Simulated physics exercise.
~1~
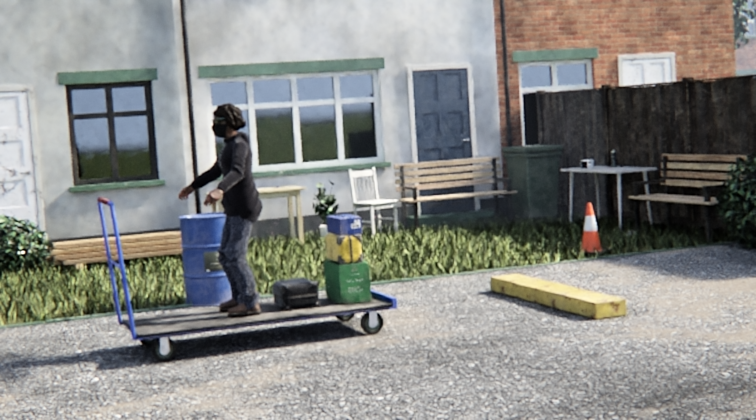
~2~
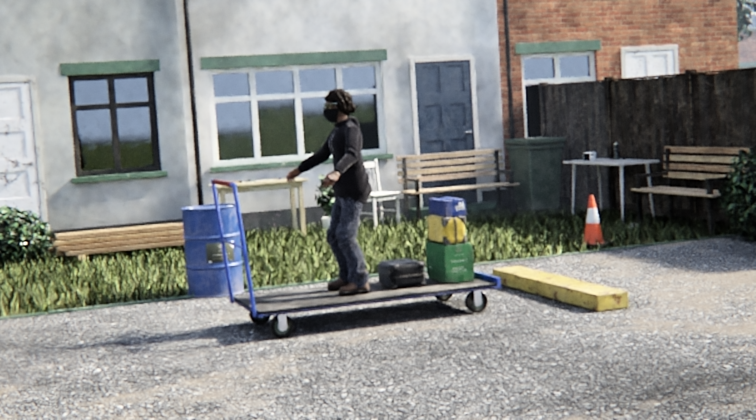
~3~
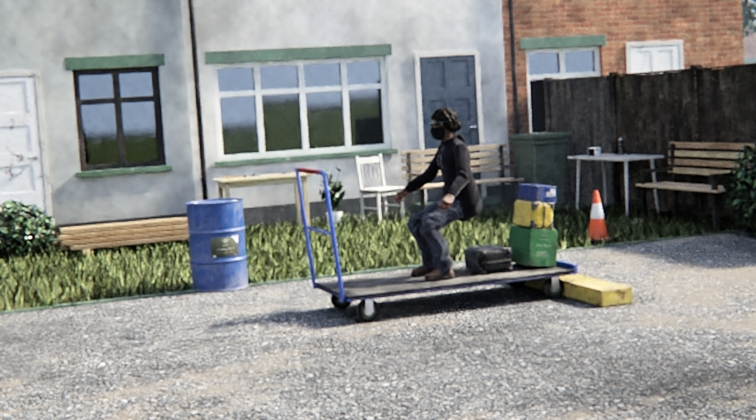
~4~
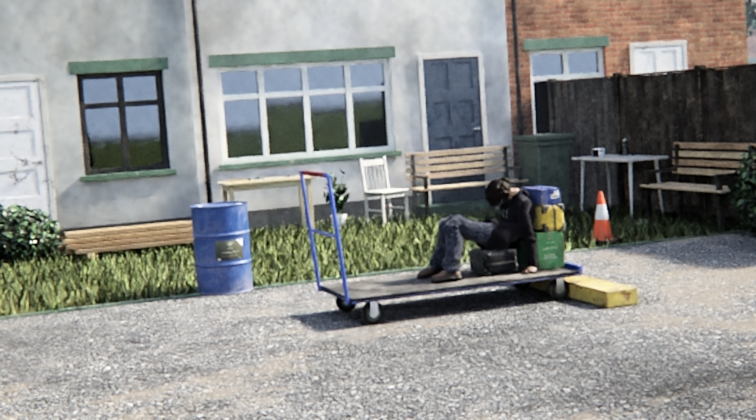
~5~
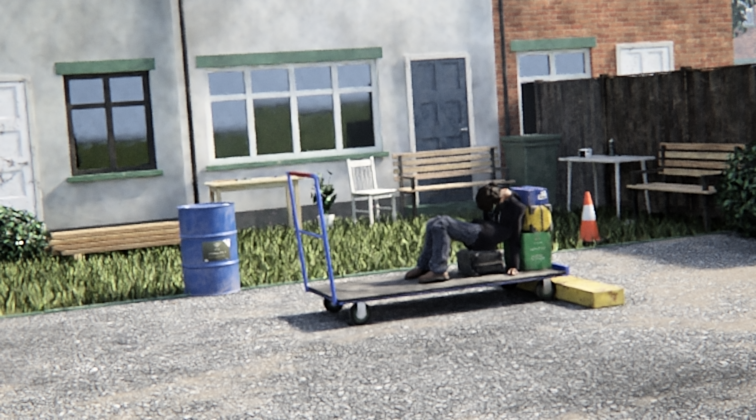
Figure standing on a flat cart rolling right, stopping against a yellow kerb, then dropping back against stacked parcels that stay aboard.
